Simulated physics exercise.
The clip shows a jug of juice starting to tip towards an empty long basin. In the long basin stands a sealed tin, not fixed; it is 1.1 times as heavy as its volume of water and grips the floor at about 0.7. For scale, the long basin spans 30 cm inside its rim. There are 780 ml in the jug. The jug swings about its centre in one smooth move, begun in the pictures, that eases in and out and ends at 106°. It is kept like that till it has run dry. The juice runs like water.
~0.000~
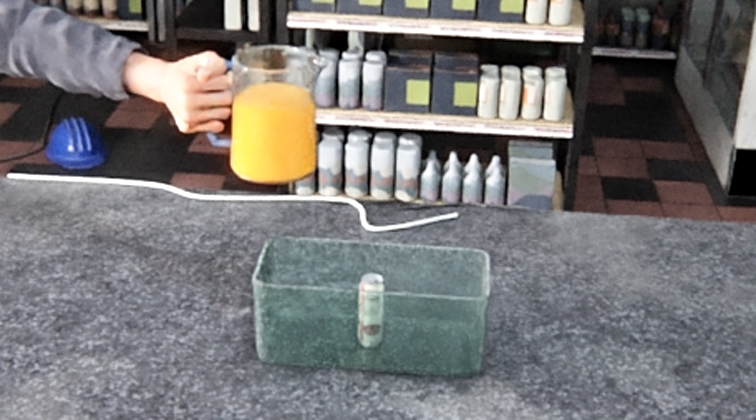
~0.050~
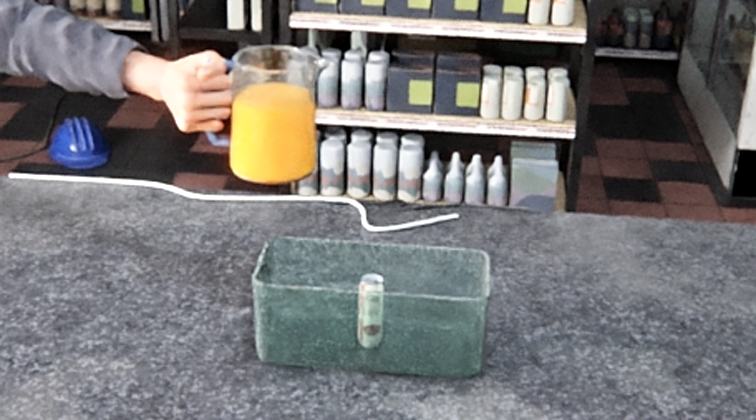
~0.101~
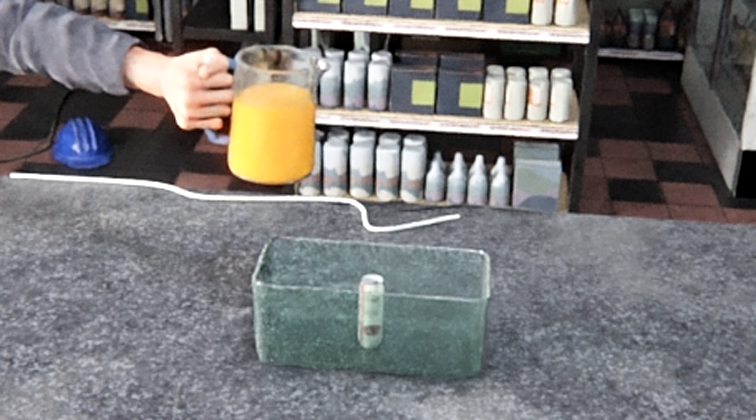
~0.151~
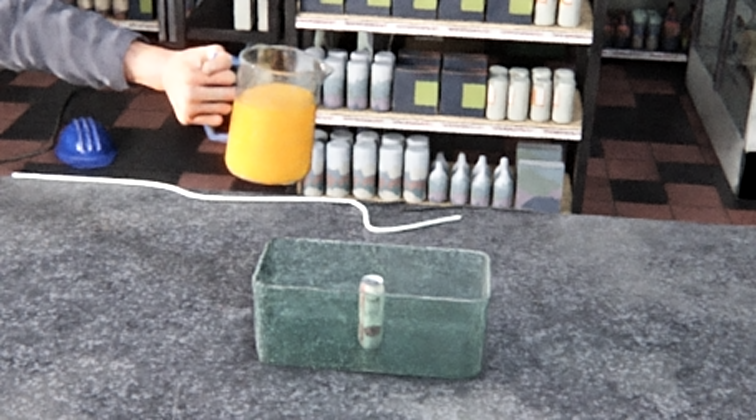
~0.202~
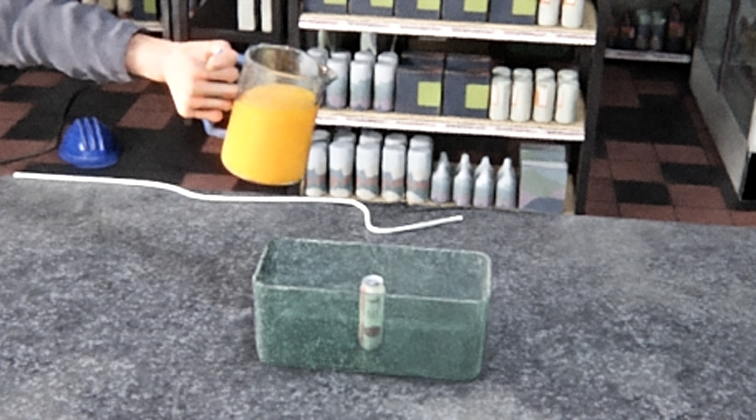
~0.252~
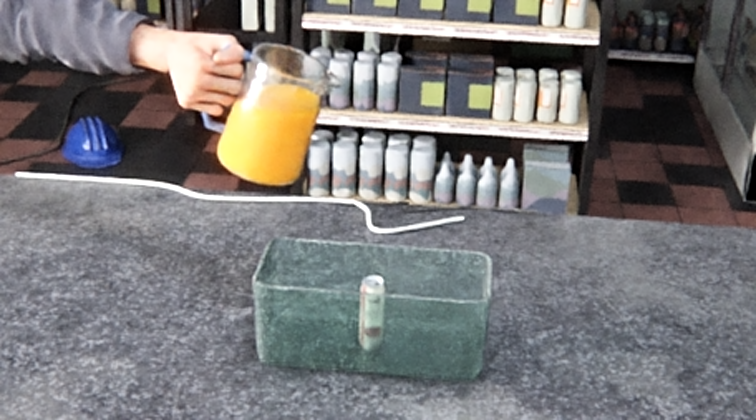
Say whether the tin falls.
The tin remains upright.
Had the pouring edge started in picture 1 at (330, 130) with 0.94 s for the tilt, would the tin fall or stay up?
Then it falls.
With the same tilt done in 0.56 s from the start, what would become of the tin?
Then it stays up.
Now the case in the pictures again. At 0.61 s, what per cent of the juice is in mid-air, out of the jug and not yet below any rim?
About 8 per cent.
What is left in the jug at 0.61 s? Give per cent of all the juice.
Near 92 in a hundred.
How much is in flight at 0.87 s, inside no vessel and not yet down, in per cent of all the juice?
About 32 per cent.
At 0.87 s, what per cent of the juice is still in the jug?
Some 40 per cent.
After 0.61 s the tilt is 77° and 92 per cent is still to pour; the tin stands where it began.
After 0.87 s the tilt is 105° and 41 per cent is still to pour; the tin stands where it began.
After 1.14 s the tilt is 106° and 8 per cent is still to pour; the tin stands where it began.
After 1.44 s the tilt is 106° and 1 per cent is still to pour; the tin stands where it began.
In the end the tin stands where it began.
